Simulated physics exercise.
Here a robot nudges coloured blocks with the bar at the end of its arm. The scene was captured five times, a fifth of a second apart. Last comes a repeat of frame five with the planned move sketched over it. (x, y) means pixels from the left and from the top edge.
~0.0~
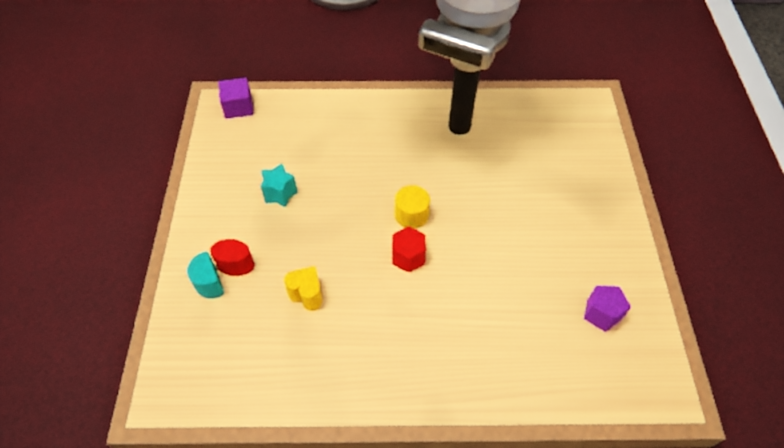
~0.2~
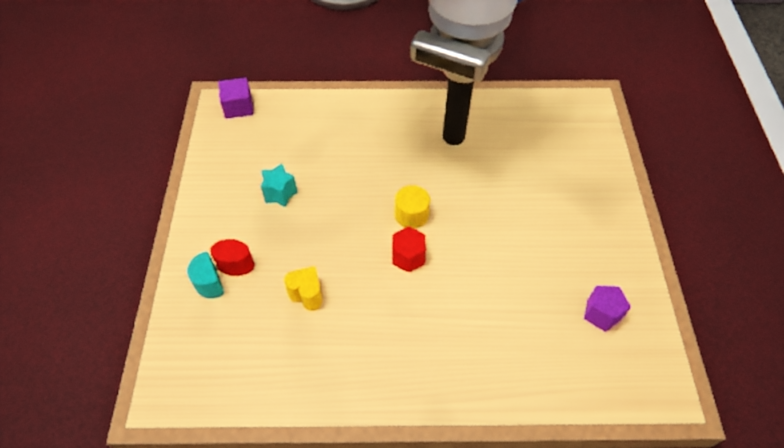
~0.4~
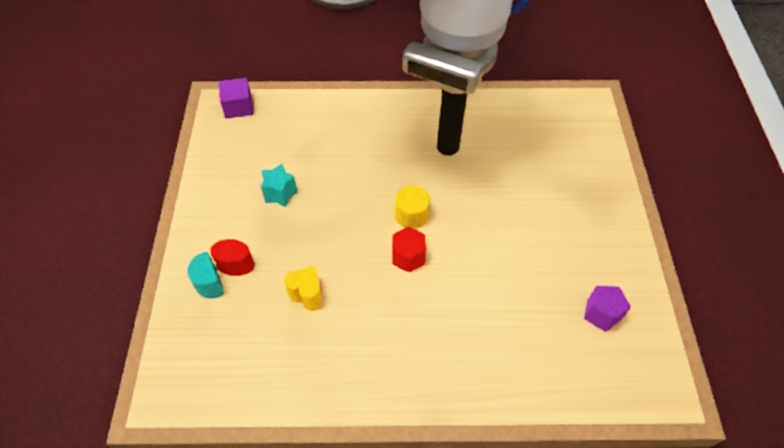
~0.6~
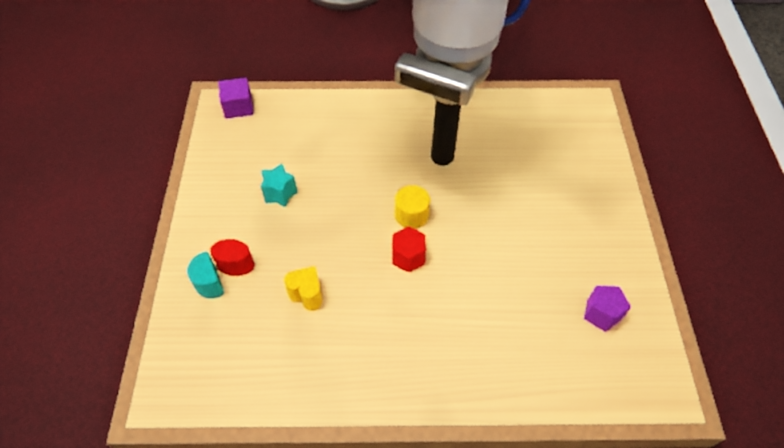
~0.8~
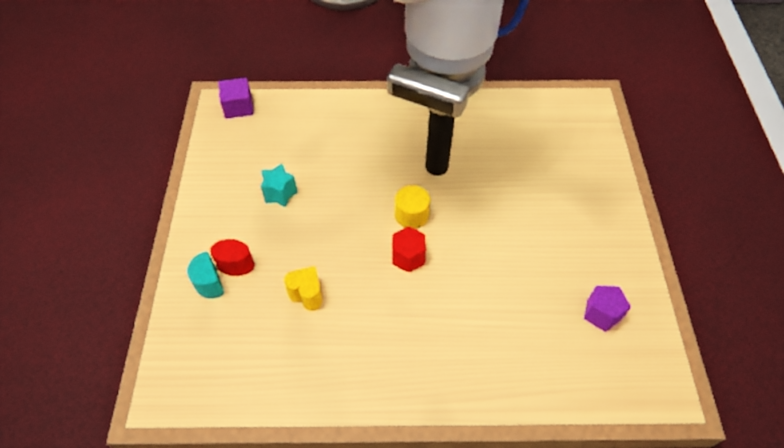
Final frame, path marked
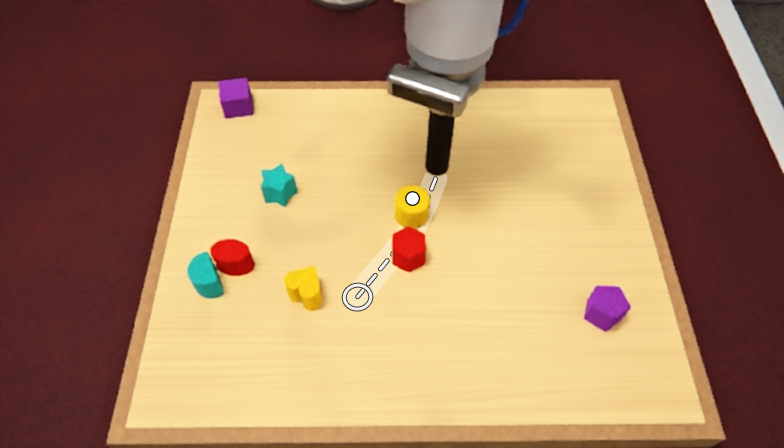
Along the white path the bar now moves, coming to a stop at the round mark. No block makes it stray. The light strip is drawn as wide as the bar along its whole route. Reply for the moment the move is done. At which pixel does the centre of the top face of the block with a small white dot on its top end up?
At the end it should sit near (349, 244).
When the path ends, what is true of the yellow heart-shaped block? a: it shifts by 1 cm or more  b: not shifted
b
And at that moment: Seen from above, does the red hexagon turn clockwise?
Short answer: No.
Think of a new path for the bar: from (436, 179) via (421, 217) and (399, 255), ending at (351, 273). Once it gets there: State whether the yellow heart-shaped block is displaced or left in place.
The block you're asking about stays where it is.
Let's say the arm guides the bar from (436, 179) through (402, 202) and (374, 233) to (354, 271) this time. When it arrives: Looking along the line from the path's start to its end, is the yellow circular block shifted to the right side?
No - that is not the case.
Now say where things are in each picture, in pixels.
Tip of the bar at (460, 127), middles of tops, yellow heart-shaped block at (304, 281), red hexagon at (409, 241), yellow circular block at (413, 199), in the first frame.
Bar at (454, 137), nothing pushed, in the second frame.
Bar at (448, 147), nothing pushed, in the third frame.
Bar at (442, 157), nothing pushed, in the fourth frame.
Bar at (437, 167), yellow heart-shaped block at (304, 281), red hexagon at (409, 241), yellow circular block at (413, 199), in the fifth frame.
The line goes from (436, 179) through (406, 237) to (358, 297); the dot is on the yellow circular block.
On the path given first. One third of the way, bar at (420, 207); red hexagon at (407, 247), turned 25° anticlockwise; yellow circular block at (396, 217).
Two thirds of the way, bar at (391, 246); red hexagon at (399, 268), turned 90° anticlockwise; yellow circular block at (359, 239).
At the end, bar at (357, 287); yellow heart-shaped block unmoved; red hexagon at (396, 281), turned 145° anticlockwise; yellow circular block at (349, 244).
